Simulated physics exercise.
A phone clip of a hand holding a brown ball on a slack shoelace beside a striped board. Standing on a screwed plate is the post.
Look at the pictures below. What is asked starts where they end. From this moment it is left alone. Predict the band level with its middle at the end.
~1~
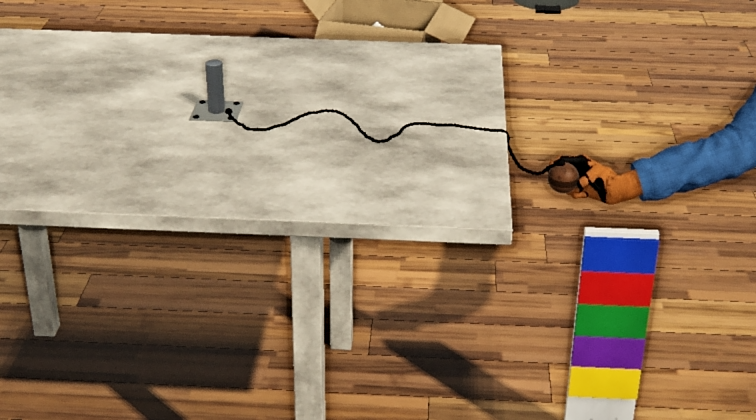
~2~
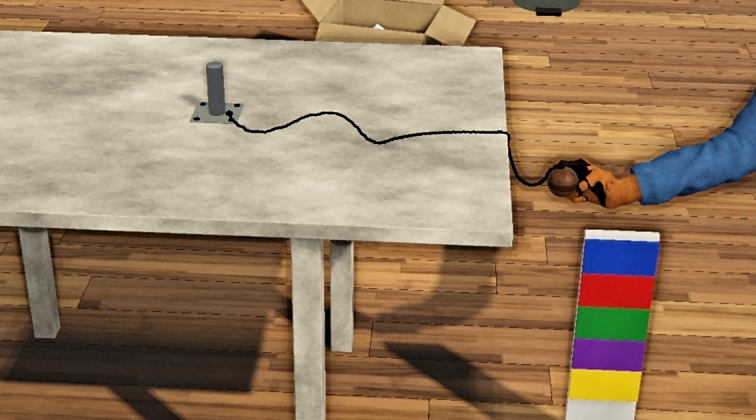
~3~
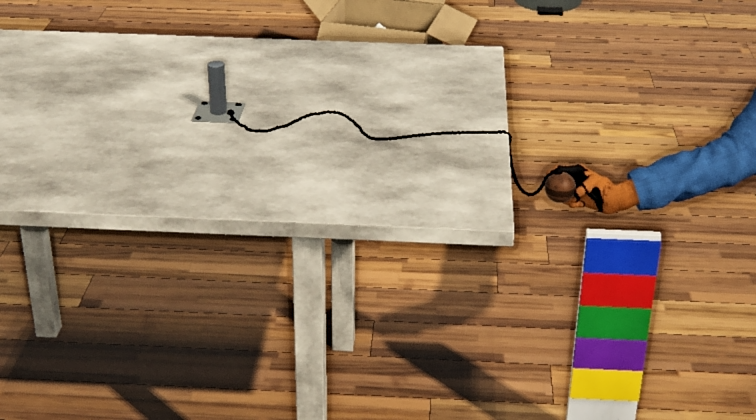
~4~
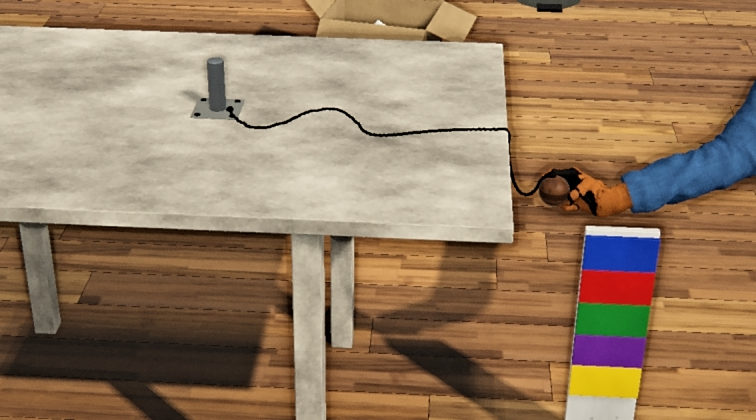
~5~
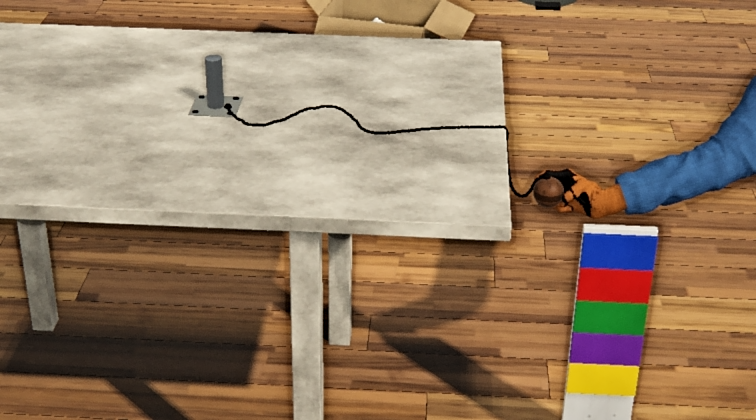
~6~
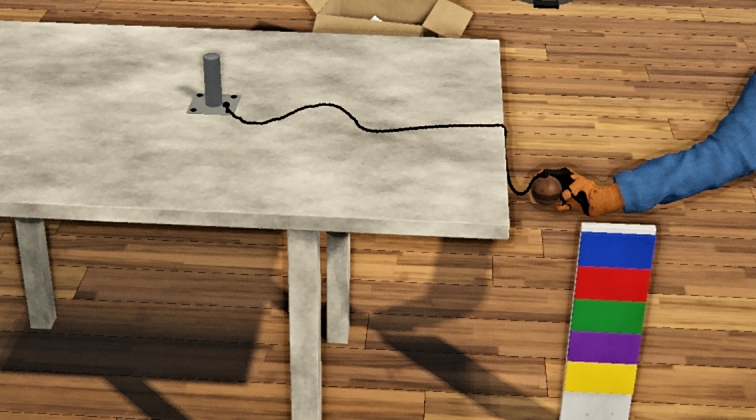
Prediction: Green.
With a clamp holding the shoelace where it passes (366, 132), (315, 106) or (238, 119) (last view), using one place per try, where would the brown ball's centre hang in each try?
Readings in order - (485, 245), (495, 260), (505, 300).
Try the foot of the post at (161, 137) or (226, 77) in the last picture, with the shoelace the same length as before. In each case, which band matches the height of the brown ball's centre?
In turn, red and then green.
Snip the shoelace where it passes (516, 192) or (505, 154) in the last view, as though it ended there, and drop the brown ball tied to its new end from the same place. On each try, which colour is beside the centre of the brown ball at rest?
Try by try it comes out as red; blue.
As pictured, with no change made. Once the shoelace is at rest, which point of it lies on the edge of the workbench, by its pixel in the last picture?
The piece you want is at about (433, 127).
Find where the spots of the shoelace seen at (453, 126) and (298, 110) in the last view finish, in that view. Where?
At (504, 155), then (335, 114).
Soon after, ball near (453, 294); level with green.
After that, ball near (520, 312); level with green.
In the end, ball near (501, 311); level with green. Its middle rests at the green band.
